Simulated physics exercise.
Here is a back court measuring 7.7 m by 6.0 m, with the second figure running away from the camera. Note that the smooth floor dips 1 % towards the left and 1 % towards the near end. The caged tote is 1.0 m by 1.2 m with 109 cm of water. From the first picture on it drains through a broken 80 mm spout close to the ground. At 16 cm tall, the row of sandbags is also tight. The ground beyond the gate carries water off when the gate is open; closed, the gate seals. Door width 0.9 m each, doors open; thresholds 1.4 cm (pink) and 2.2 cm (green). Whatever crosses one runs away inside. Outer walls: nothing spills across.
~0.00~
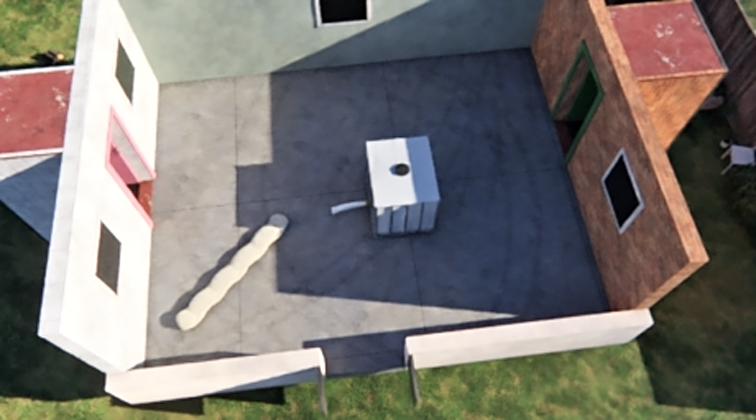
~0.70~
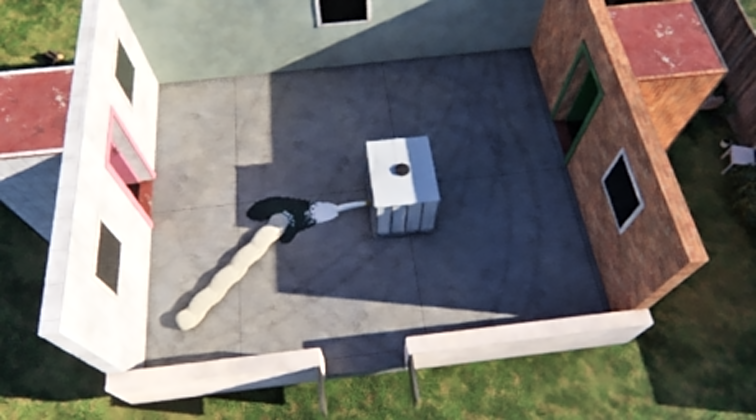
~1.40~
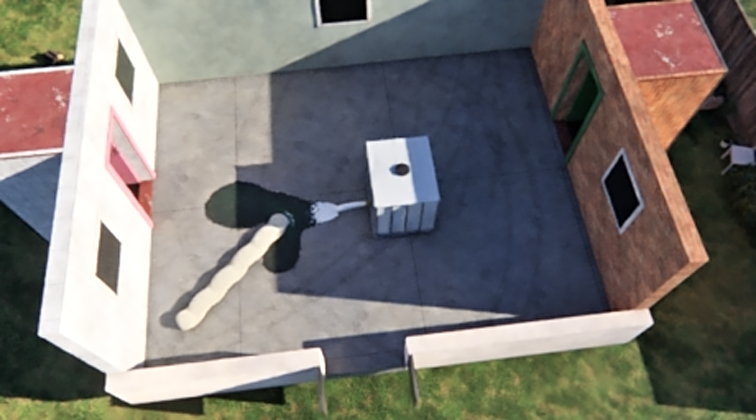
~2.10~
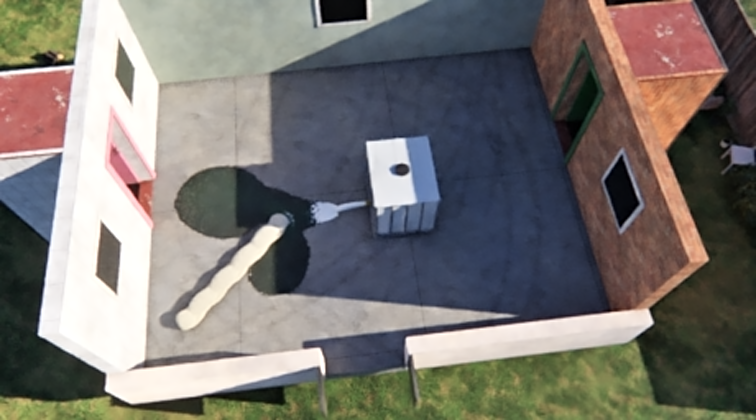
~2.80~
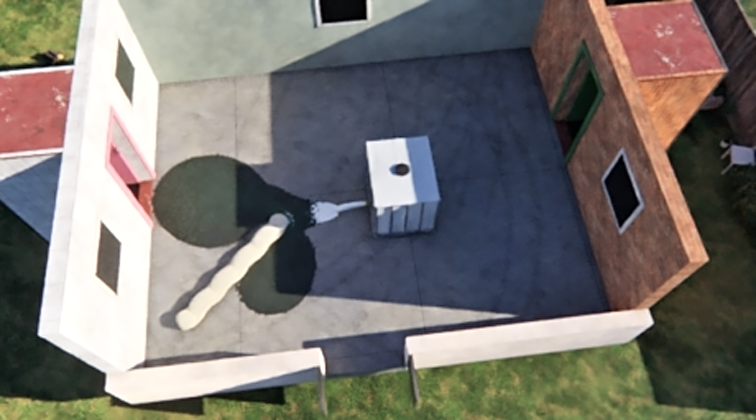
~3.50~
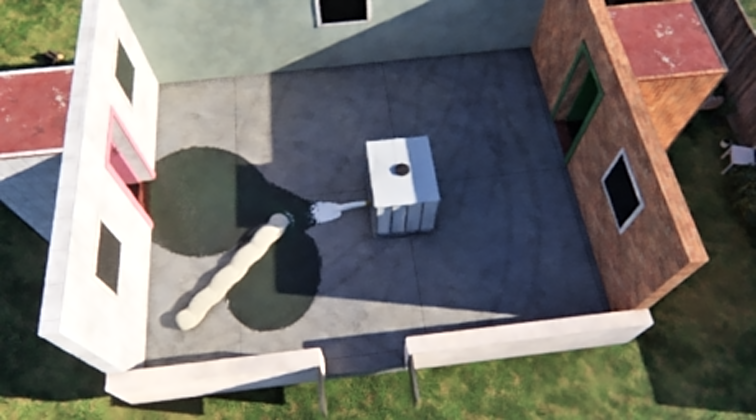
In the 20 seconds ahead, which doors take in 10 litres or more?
Pink door yes, green door no.
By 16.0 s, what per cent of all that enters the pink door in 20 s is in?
Around 70 per cent of it is in by then.
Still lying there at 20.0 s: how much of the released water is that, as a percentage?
Share: Close to 86 %.
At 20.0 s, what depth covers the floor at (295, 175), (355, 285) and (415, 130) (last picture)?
In turn they read 0.2, 0.0 and 0.0 centimetres.
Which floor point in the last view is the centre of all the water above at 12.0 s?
Close to (206, 248) in the last picture.
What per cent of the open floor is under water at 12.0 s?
Near 30 per cent is wet.
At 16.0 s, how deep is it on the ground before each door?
Reading (cm) - pink: 3.0; green: 0.0.
After 5.0 s water covers 15 % of the floor and is deepest (7 cm) near (284, 213); pink door 2.8 cm at the sill, 2 L in, green door not reached.
After 8.0 s water covers 25 % of the floor and is deepest (7 cm) near (284, 213); pink door 2.9 cm at the sill, 7 L in, green door not reached.
After 12.0 s water covers 30 % of the floor and is deepest (7 cm) near (284, 213); pink door 3 cm at the sill, 17 L in, green door not reached.
After 16.0 s water covers 30 % of the floor and is deepest (6 cm) near (284, 213); pink door 3 cm at the sill, 27 L in, green door not reached.
After 20.0 s water covers 35 % of the floor and is deepest (6 cm) near (284, 213); pink door 3.2 cm at the sill, 39 L in, green door not reached.
